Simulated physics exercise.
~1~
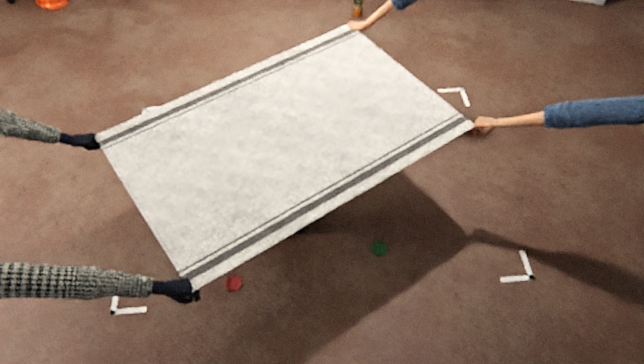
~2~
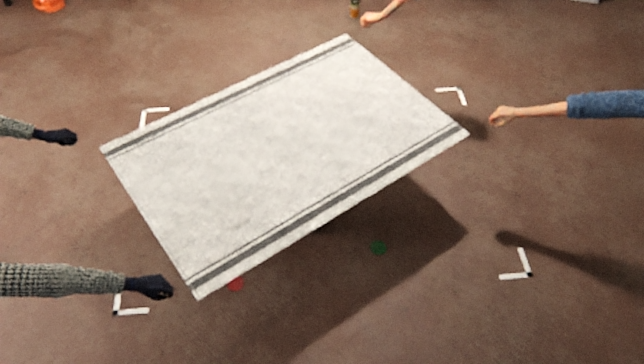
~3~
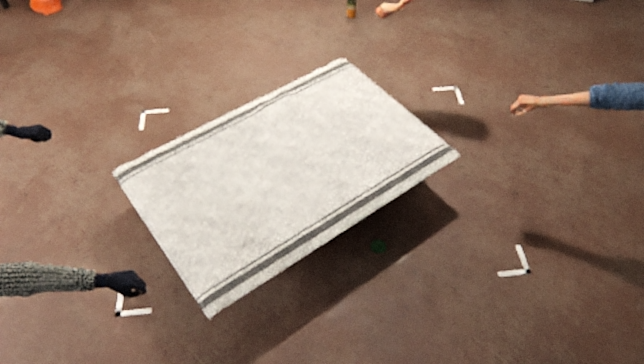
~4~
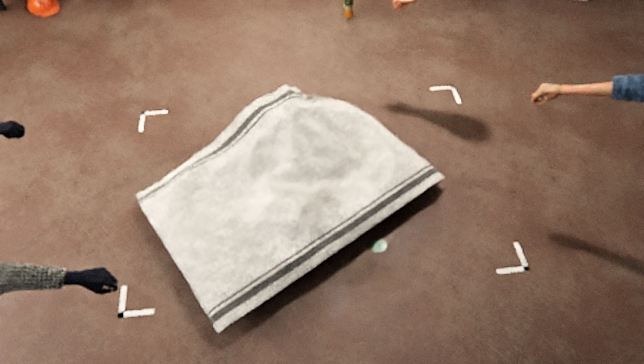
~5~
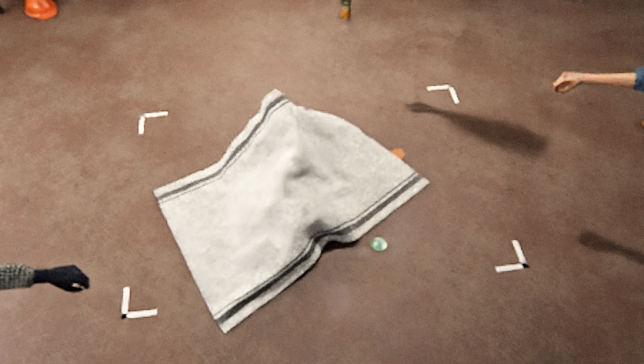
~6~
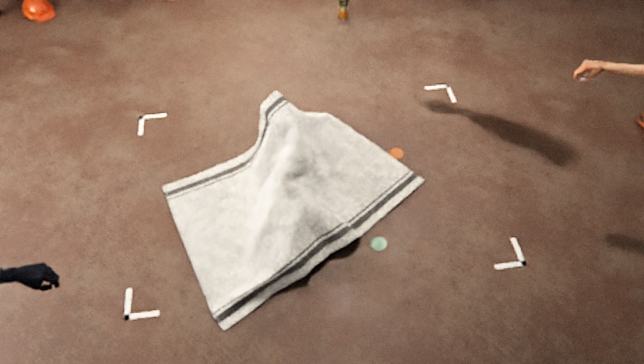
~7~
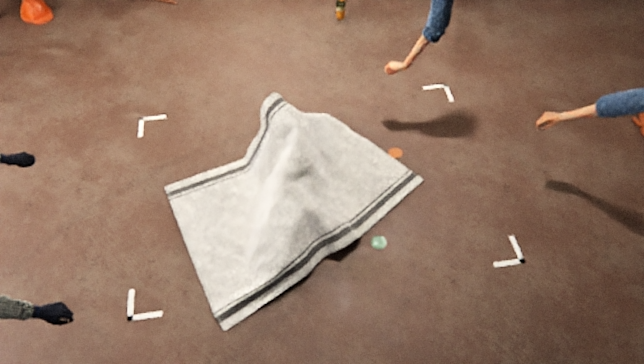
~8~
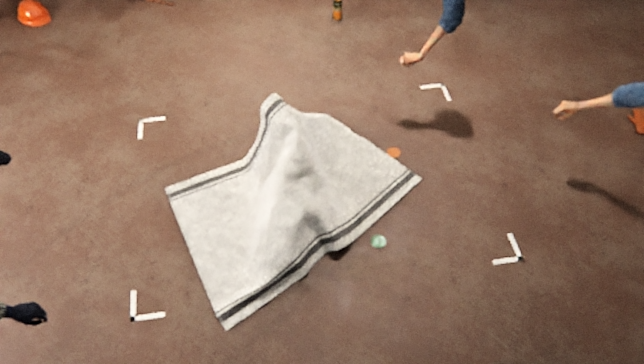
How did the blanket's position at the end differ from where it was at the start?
At the start the blanket was held flat above the floor by the hands. By the end it had dropped and lay rumpled on the floor, lower in the view.
